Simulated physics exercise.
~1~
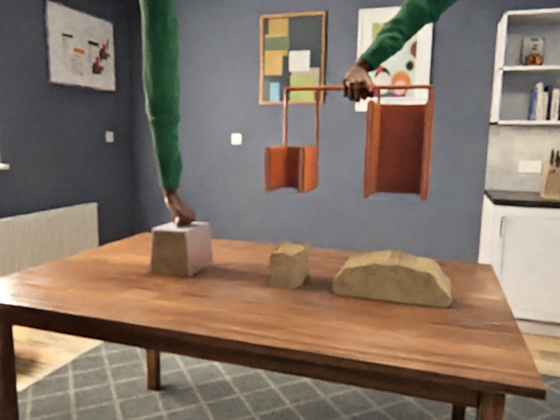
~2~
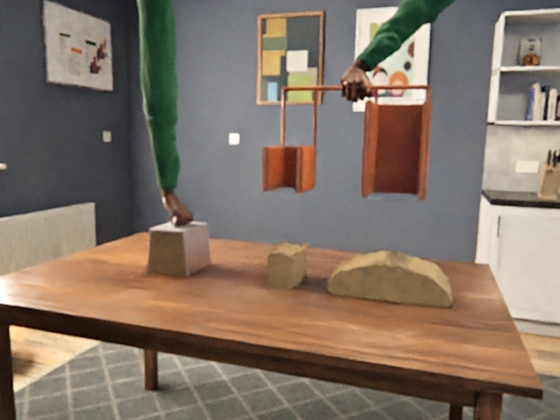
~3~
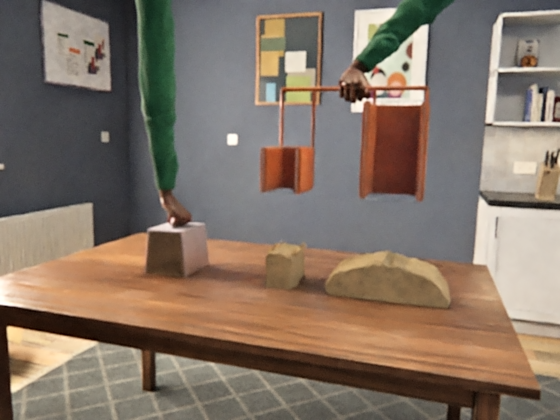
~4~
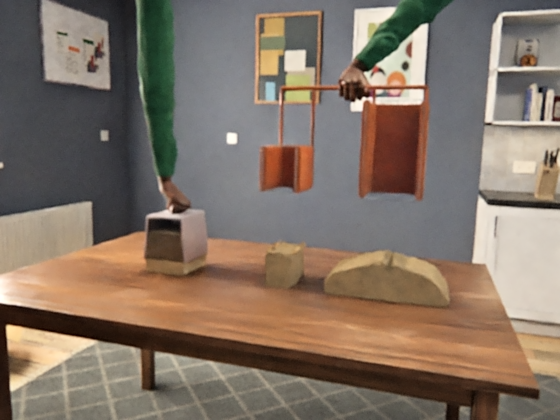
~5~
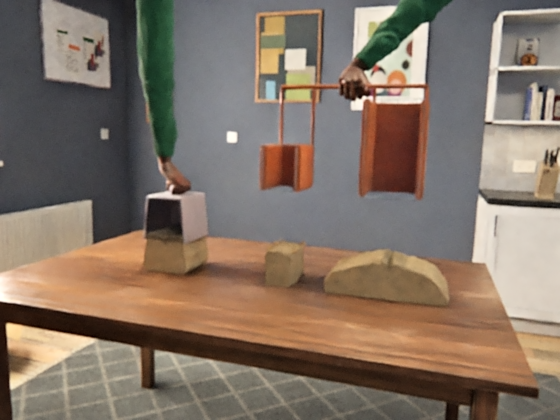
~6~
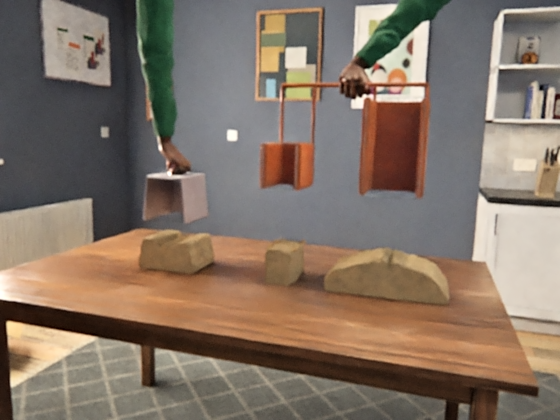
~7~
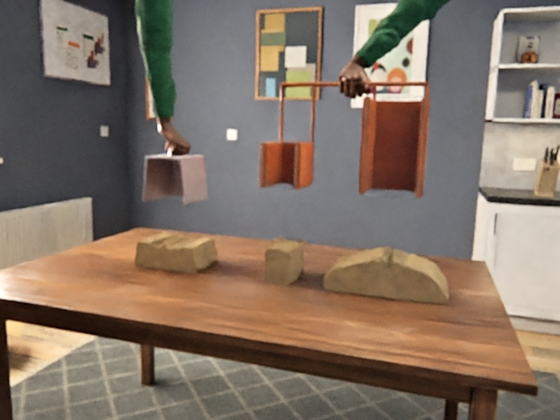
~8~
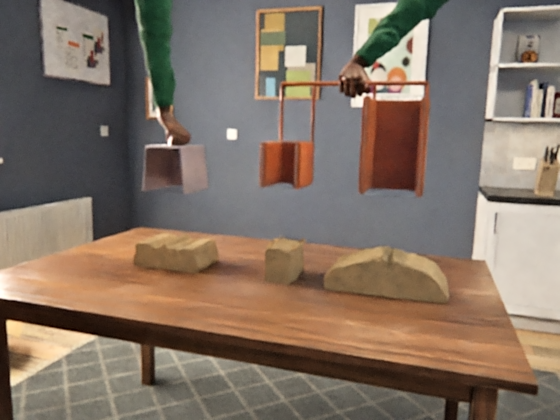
On a wooden table, a hand lifts a pale tin, leaving a slumped sand block.
